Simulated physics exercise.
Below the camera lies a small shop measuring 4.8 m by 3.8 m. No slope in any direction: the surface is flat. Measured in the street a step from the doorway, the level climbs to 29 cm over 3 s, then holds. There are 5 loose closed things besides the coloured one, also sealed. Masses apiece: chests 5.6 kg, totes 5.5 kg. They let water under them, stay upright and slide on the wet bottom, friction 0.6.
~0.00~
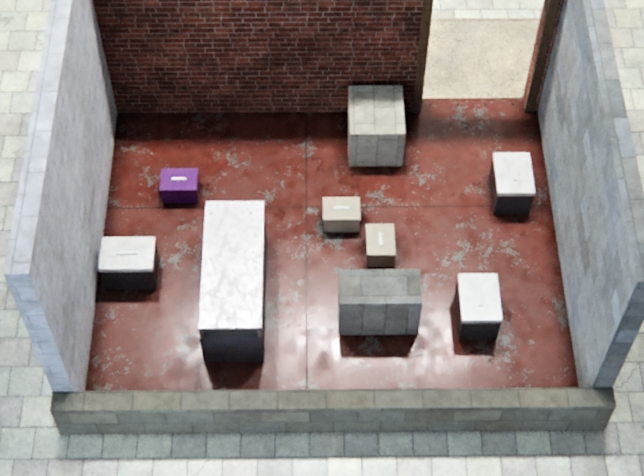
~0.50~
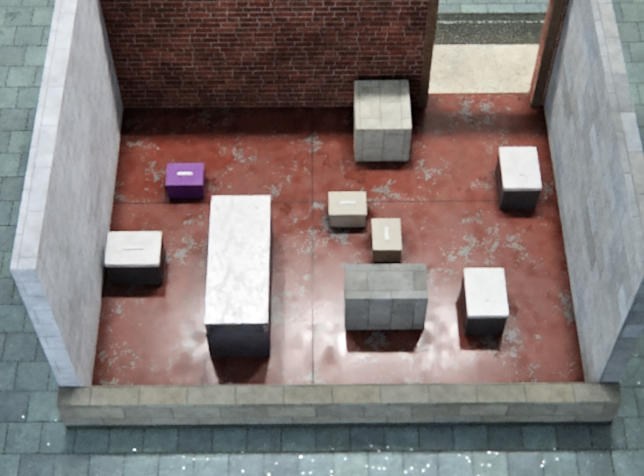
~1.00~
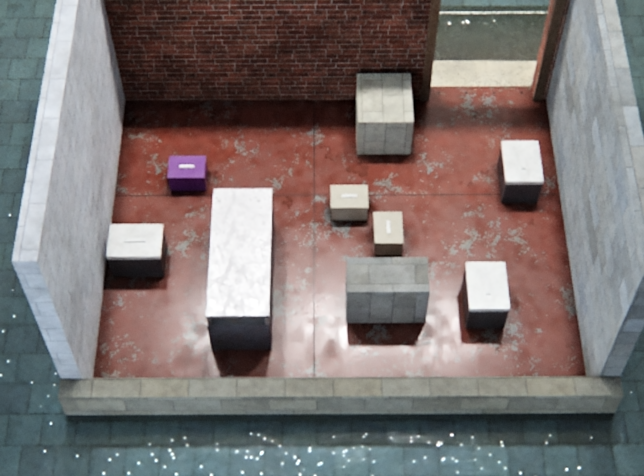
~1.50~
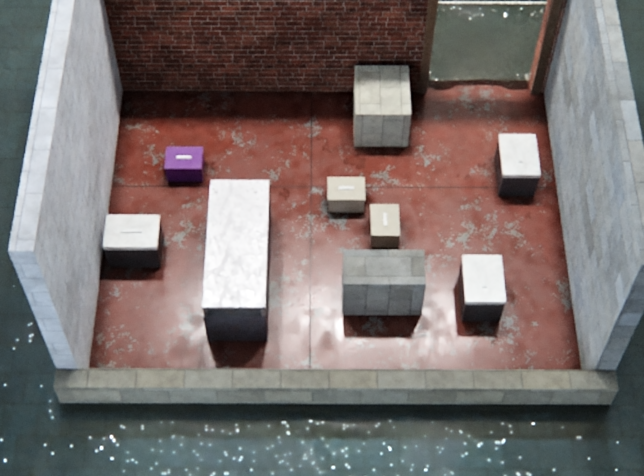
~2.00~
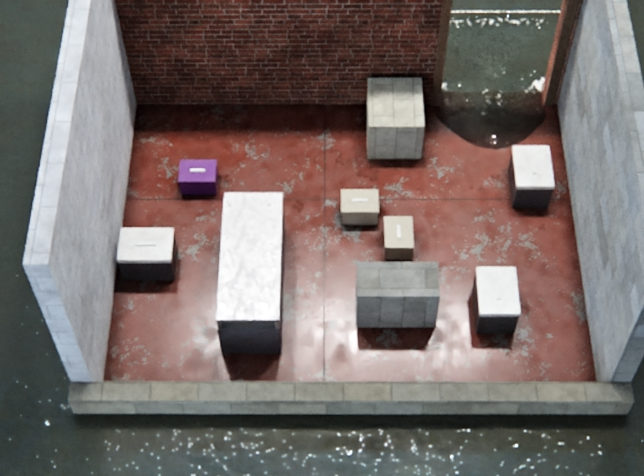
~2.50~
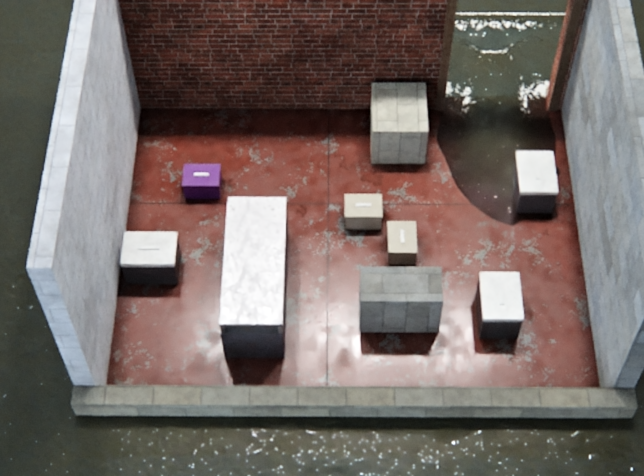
Water spreads over the paving around a small walled room seen from above, then enters through the doorway at the upper right and creeps across the red floor, while the purple box and the pale and grey blocks stay still.
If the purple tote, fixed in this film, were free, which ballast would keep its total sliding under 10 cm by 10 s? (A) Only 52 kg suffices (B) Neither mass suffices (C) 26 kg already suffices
(C) 26 kg already suffices.
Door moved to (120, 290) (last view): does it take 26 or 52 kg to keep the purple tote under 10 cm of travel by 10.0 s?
Result: The heavier mass is required.
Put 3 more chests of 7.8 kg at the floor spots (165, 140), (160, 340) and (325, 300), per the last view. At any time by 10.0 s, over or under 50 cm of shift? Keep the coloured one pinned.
One by one: Not far enough, too far and too far.
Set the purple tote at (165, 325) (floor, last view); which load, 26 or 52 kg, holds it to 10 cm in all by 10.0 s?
Note: Both OK.
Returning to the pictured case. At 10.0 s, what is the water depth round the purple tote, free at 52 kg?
About 7 cm.
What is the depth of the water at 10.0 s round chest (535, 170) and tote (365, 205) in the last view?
16 and 5 cm.
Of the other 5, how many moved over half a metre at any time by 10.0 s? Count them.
4 in all.
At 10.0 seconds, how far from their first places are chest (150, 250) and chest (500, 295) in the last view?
Net displacement, in order: 80 cm; 300 cm.
After 3.5 s the purple tote would be 0 cm from its start with 26 kg and 0 cm from its start with 52 kg; 0 cm of water round it then.
After 4.5 s the purple tote would be 0 cm from its start with 26 kg and 0 cm from its start with 52 kg; 0 cm of water round it then.
After 7.0 s the purple tote would be 0 cm from its start with 26 kg and 0 cm from its start with 52 kg; 0 cm of water round it then.
After 10.0 s the purple tote would be 0 cm from its start with 26 kg and 0 cm from its start with 52 kg; 7 cm of water round it then.
